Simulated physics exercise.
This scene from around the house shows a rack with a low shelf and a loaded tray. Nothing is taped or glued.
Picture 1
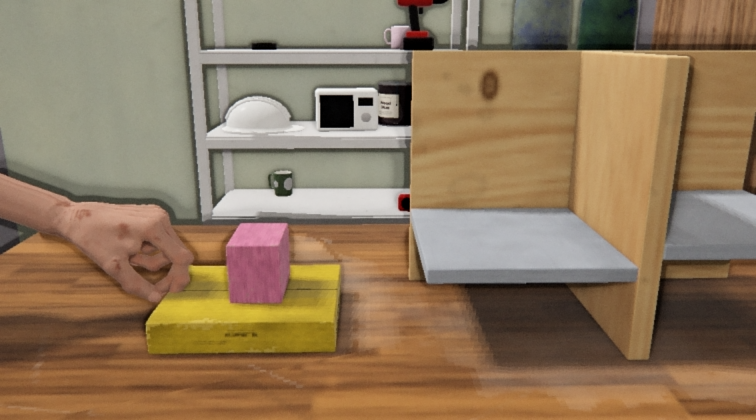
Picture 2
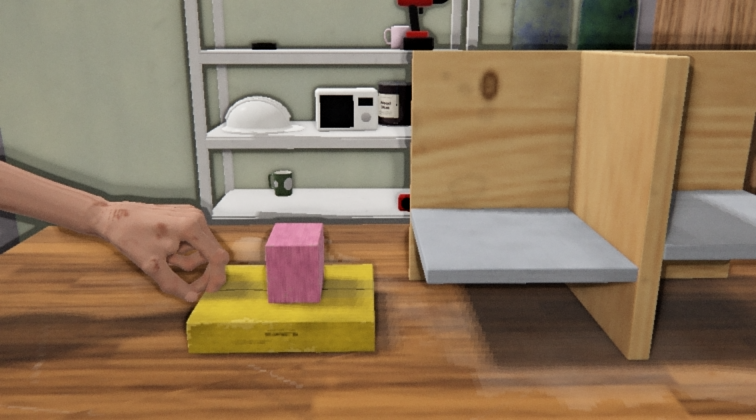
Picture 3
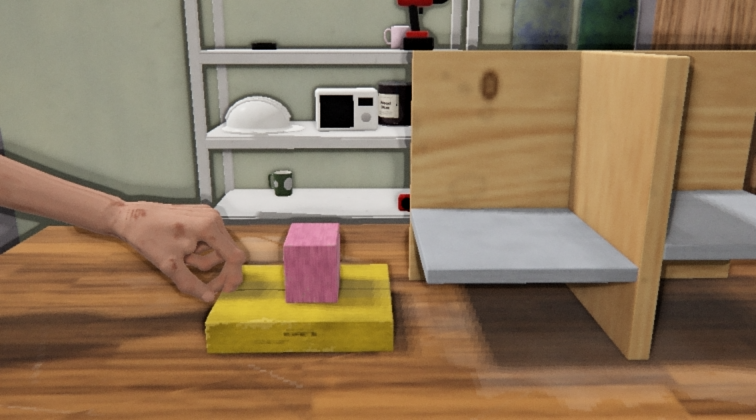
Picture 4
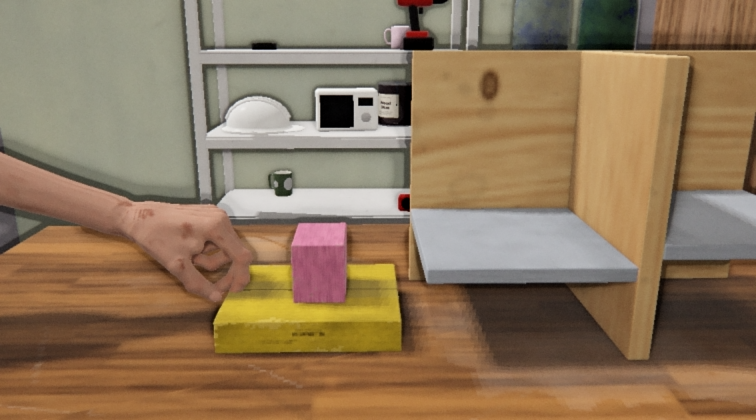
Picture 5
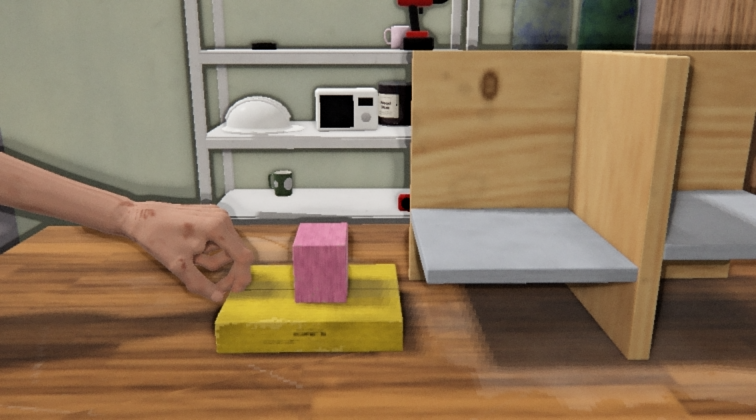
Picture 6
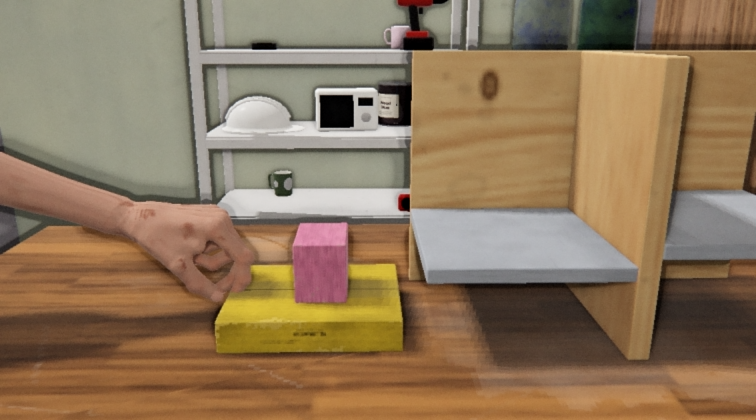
A pink block rode on a flat yellow box as a hand slid it a short way right across a wooden table, toward a rack with a gray shelf, then the motion slowed to almost nothing.
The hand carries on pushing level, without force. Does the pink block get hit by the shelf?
Collides.
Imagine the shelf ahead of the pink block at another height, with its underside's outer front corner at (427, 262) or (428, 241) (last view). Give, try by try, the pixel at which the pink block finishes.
It settles at (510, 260) in the first case and at (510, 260) in the second.
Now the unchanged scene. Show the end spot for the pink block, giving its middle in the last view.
It ends up around (376, 296).
Then, 1.46 s past the last view, pink block leaning 5° off how it started near (394, 261).
Finally, the pink block gets scraped off its spot, near (377, 296).
